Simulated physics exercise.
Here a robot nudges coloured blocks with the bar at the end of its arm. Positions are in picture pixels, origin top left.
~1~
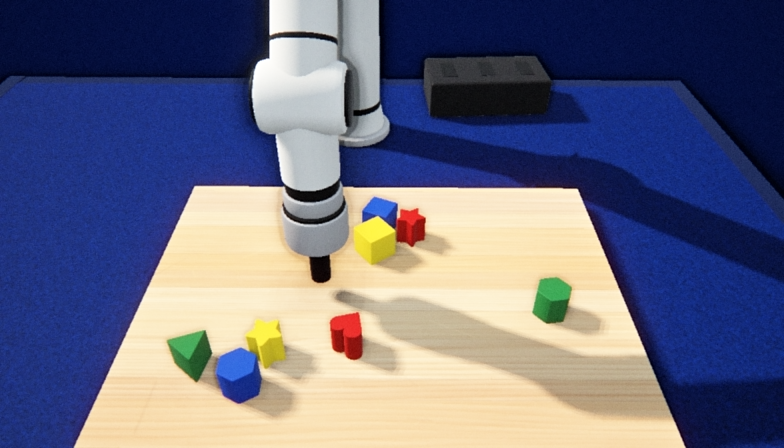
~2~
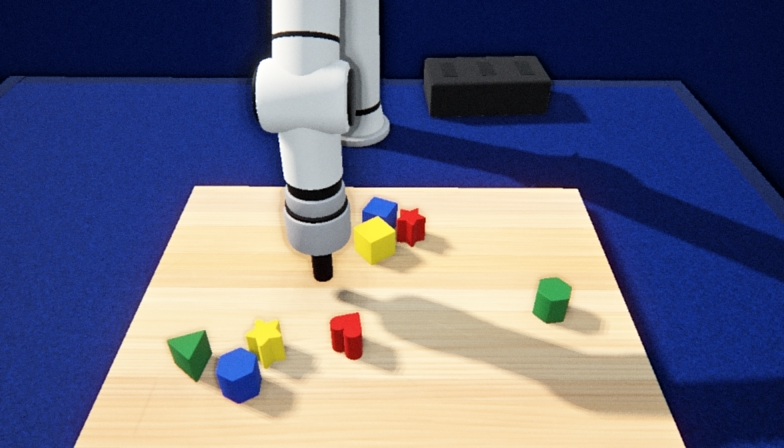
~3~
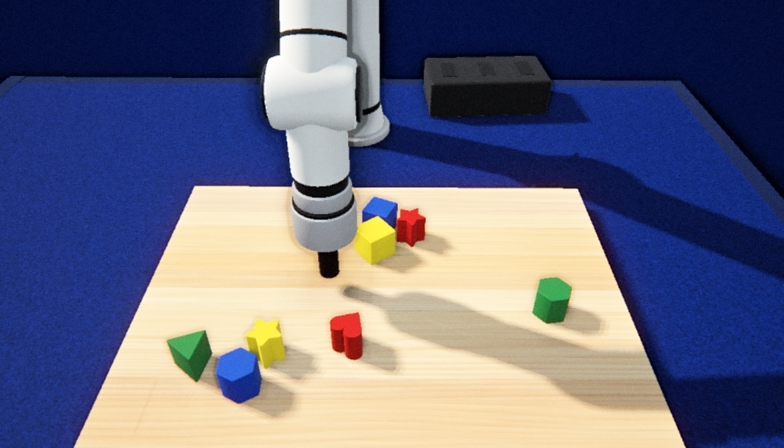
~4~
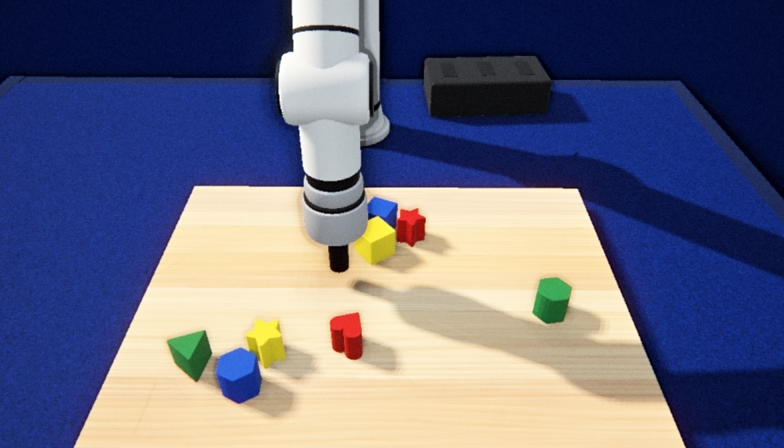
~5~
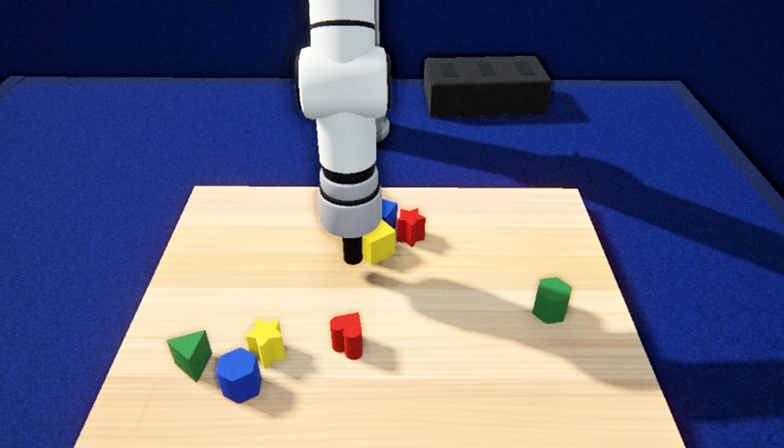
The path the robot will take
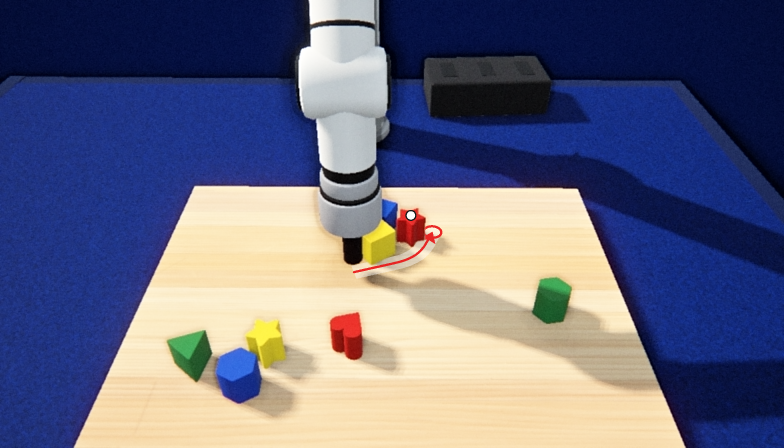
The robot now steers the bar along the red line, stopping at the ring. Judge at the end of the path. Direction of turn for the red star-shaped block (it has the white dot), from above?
It makes a counterclockwise turn.
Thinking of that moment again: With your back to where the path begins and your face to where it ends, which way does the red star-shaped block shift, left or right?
To the path's left.
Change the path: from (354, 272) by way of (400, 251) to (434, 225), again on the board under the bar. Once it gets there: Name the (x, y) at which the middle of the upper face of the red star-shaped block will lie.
Around pixel (435, 192).
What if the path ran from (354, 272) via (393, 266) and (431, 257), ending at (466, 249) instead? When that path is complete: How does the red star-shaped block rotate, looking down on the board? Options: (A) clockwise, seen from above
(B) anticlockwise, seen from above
I choose A.
The line goes from (354, 272) via (389, 264) and (419, 252), ending at (432, 232); the dot is on the red star-shaped block.
On the path given first. One third of the way, bar (390, 251); yellow four-sided block (384, 225), turned 50° anticlockwise; blue four-sided block (380, 205); red star-shaped block (412, 214), turned 15° clockwise.
Two thirds of the way, bar (420, 239); yellow four-sided block (392, 223), turned 90° anticlockwise; blue four-sided block (379, 204); red star-shaped block (413, 211), turned 30° clockwise.
At the end, bar (433, 219); yellow four-sided block (392, 223), turned 90° anticlockwise; blue four-sided block (379, 204); red star-shaped block (415, 206), turned 25° anticlockwise.
